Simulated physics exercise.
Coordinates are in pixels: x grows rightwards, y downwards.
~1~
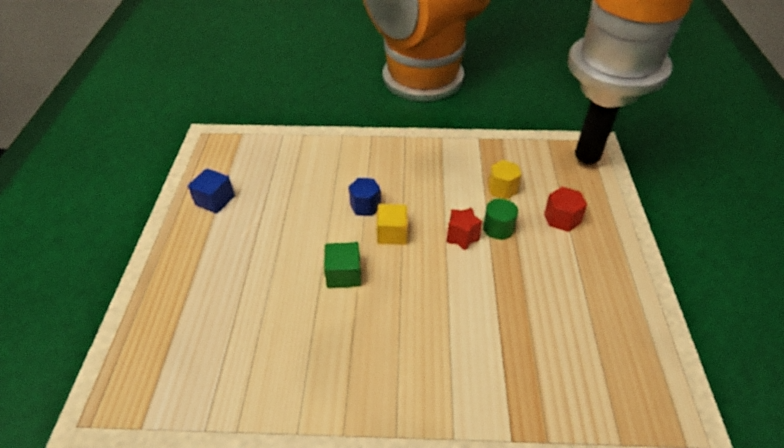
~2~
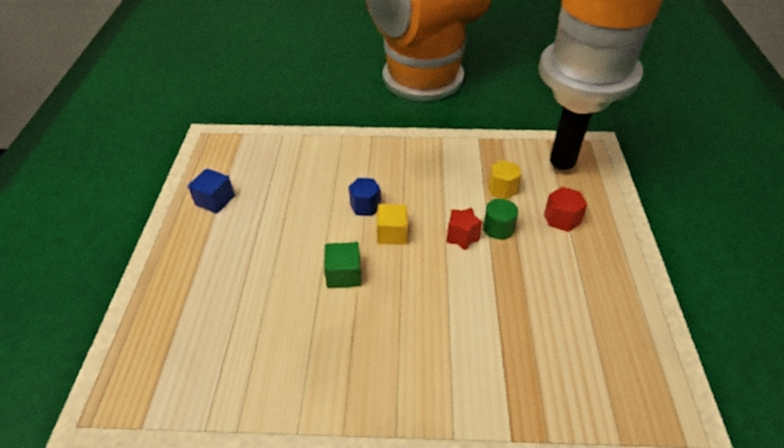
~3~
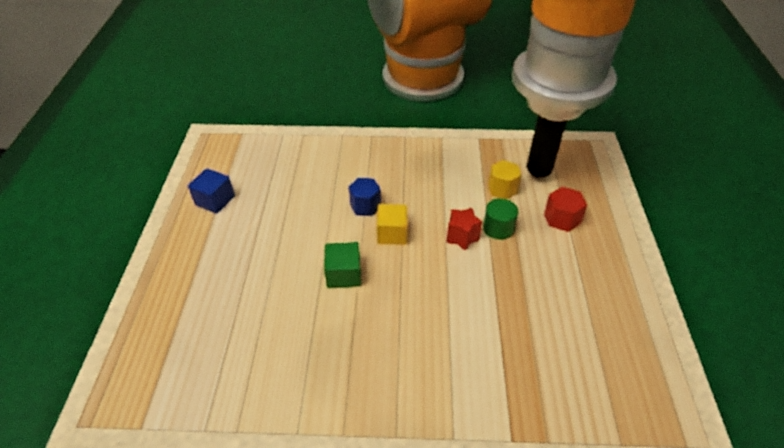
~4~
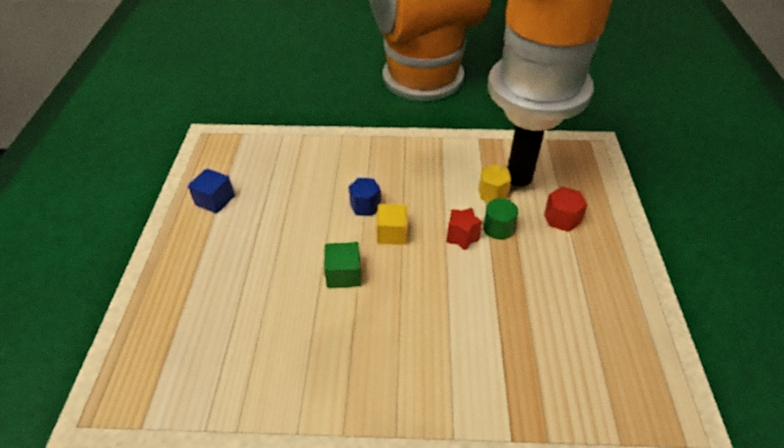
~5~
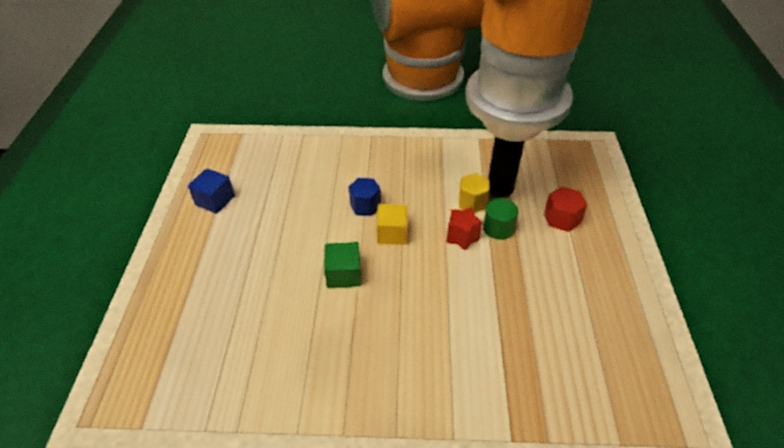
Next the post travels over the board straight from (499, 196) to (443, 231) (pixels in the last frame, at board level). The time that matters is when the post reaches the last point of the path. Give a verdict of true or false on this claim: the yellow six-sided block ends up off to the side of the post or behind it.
Verdict: True.
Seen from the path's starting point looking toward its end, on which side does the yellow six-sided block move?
Right.
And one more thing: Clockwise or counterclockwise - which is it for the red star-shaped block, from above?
Seen from above, counterclockwise.
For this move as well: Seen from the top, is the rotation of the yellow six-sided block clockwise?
I'd say yes.
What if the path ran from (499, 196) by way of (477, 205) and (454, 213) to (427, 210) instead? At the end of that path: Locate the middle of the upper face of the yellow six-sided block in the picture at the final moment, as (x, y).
It will likely be found at (398, 193).
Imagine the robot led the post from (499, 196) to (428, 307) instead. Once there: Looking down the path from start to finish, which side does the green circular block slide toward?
Picture yourself facing from the start of the path to its end: The green circular block moves off to your left.
On the path given first. Halfway along, post at (473, 206); yellow six-sided block at (445, 192), turned 50° clockwise.
At the end, post at (444, 224); red star-shaped block at (453, 237), turned 40° anticlockwise; yellow six-sided block at (429, 194), turned 105° clockwise; green circular block not moved.
